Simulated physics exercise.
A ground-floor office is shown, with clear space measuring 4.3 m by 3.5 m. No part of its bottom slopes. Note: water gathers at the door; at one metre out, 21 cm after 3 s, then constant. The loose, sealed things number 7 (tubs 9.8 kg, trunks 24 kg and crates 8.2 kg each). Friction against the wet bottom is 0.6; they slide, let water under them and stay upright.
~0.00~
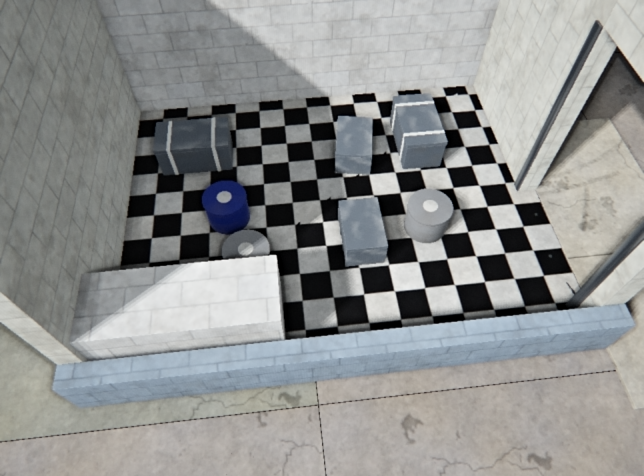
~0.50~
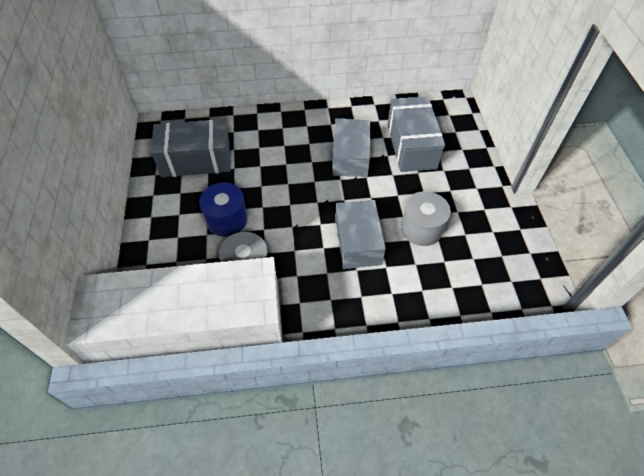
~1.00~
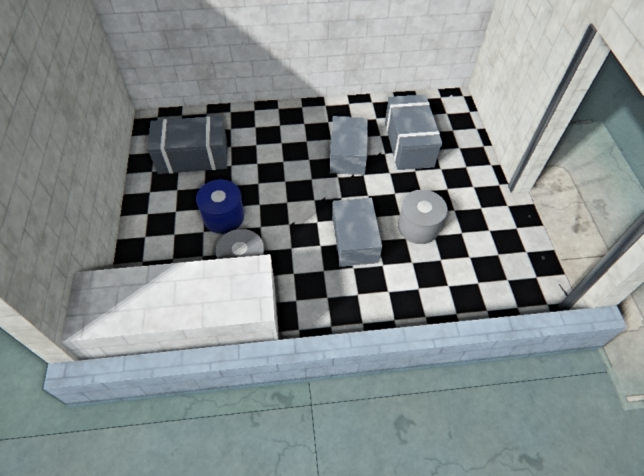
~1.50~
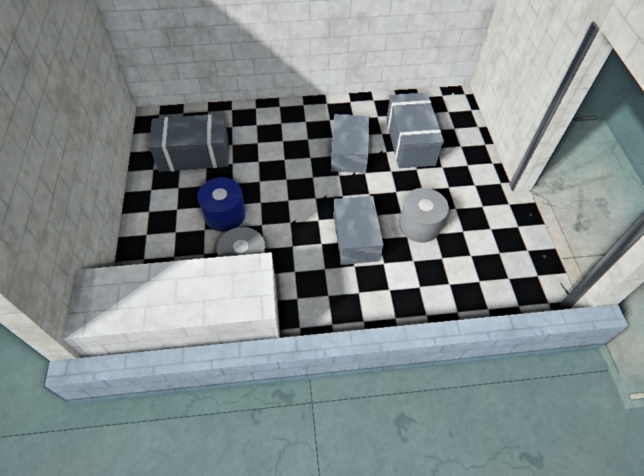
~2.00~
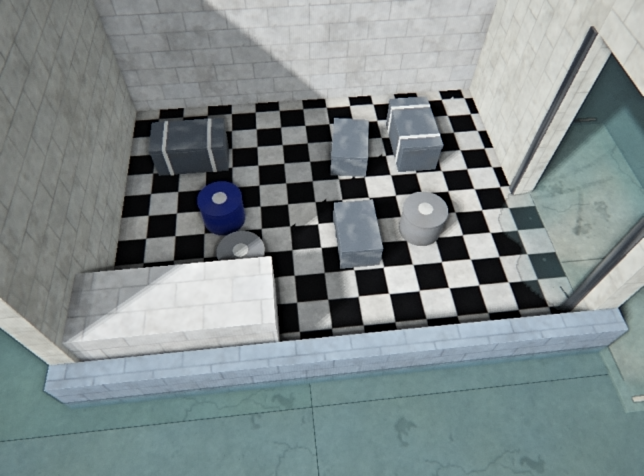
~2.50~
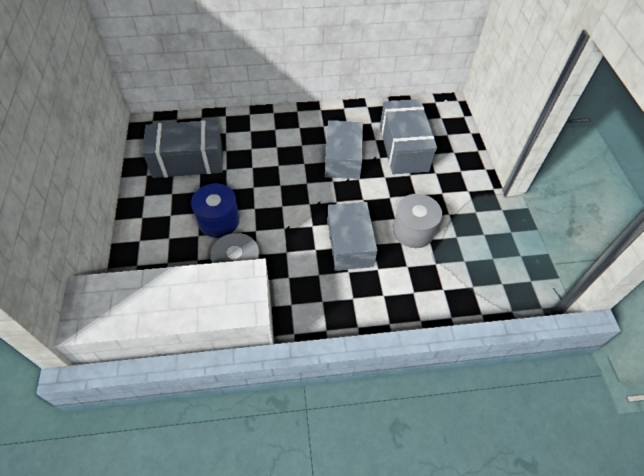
We see a tiled room with a checkered floor holding grey boxes and round tubs, one of them blue, as greenish water covers the ground outside, then spreads through the right doorway onto the nearby tiles; the objects stay put.
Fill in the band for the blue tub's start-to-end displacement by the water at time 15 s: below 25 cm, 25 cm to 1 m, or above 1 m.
Displacement band: Above 1 m.
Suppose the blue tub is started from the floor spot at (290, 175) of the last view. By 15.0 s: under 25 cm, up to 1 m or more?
Result: It drifts a great deal.
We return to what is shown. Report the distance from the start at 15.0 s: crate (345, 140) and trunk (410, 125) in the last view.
First 100 cm, then 200 cm.
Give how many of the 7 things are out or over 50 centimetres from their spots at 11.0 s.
The answer is 6.
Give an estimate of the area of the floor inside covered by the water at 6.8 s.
Close to 13 m2, I'd say.
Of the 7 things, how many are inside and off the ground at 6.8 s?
Total: 5.
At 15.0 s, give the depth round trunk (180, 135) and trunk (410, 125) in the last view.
Some 15 cm at the first, some 16 cm at the second.
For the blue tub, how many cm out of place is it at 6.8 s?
It is about 100 cm out of place by then.
After 3.5 s the blue tub is near (214, 201), 0.0 m from its start, aground; 0 afloat.
After 6.8 s the blue tub is near (128, 165), 1.0 m from its start, afloat; 5 afloat.
After 11.0 s the blue tub is near (156, 146), 0.9 m from its start, afloat; 5 afloat.
After 15.0 s the blue tub is near (147, 108), 1.5 m from its start, afloat; 7 afloat.
